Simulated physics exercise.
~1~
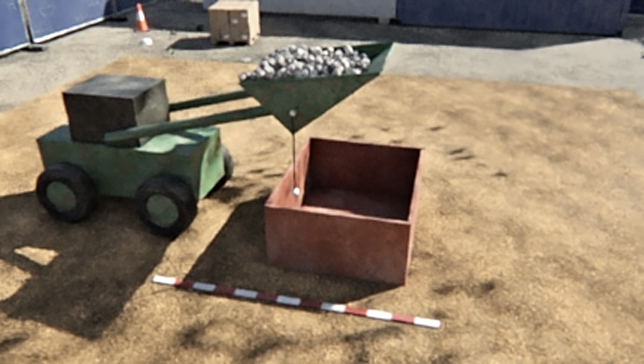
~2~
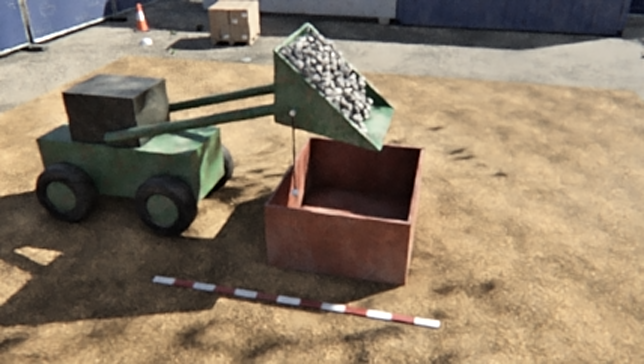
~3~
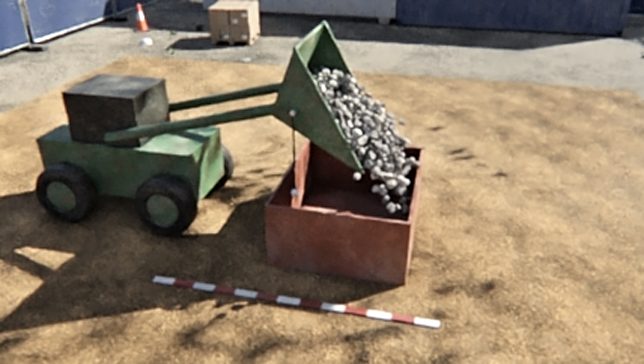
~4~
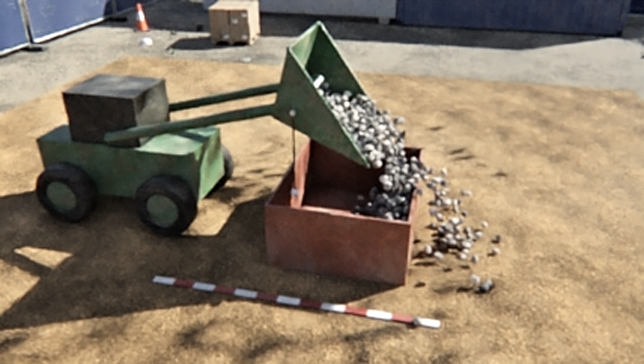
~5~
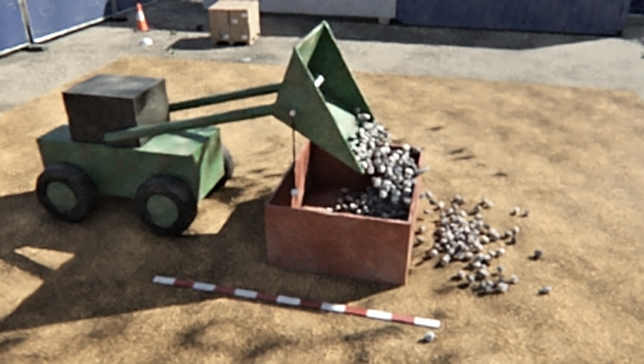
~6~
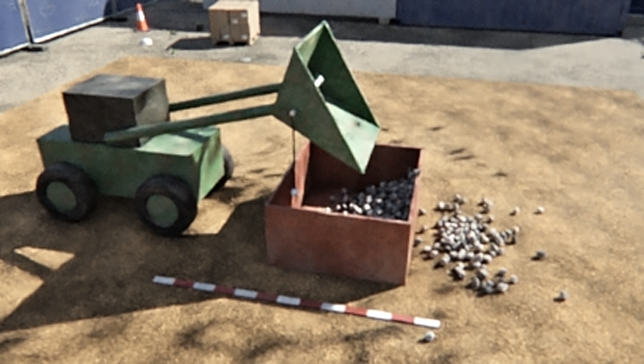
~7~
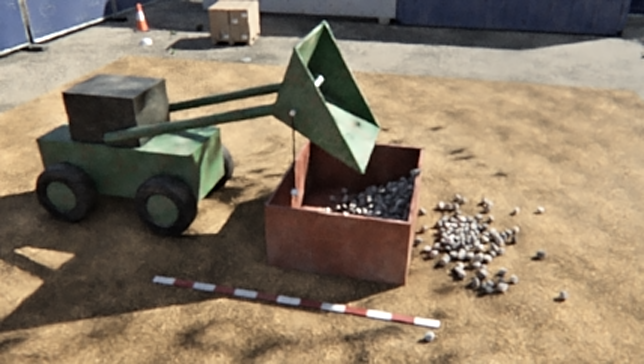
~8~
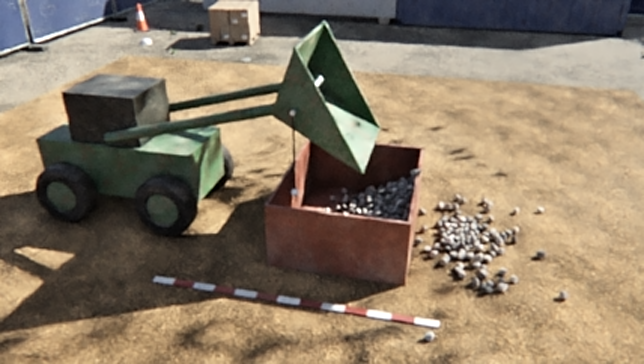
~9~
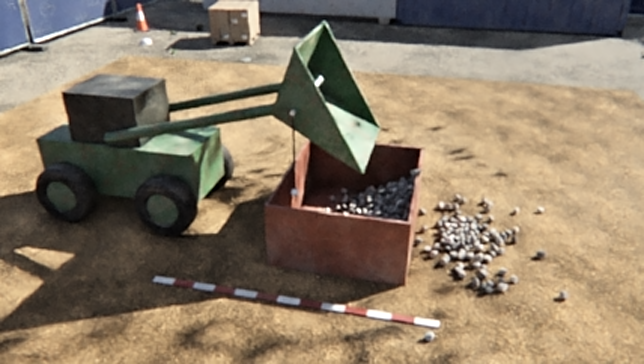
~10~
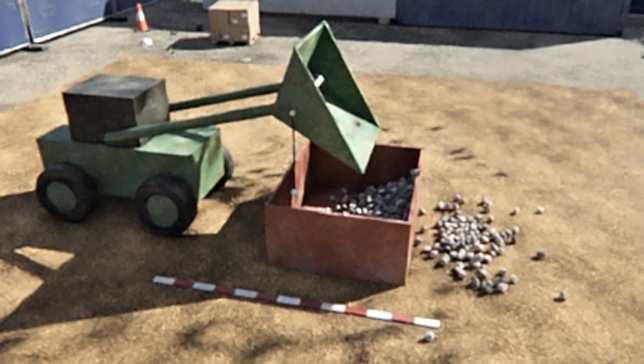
The clip shows a green loader tipping a bucket of grey stones forward over a reddish open bin, jerking slightly as they pour out. The bucket ends empty and still tilted, with stones heaped inside the bin and others scattered on the ground to its right.
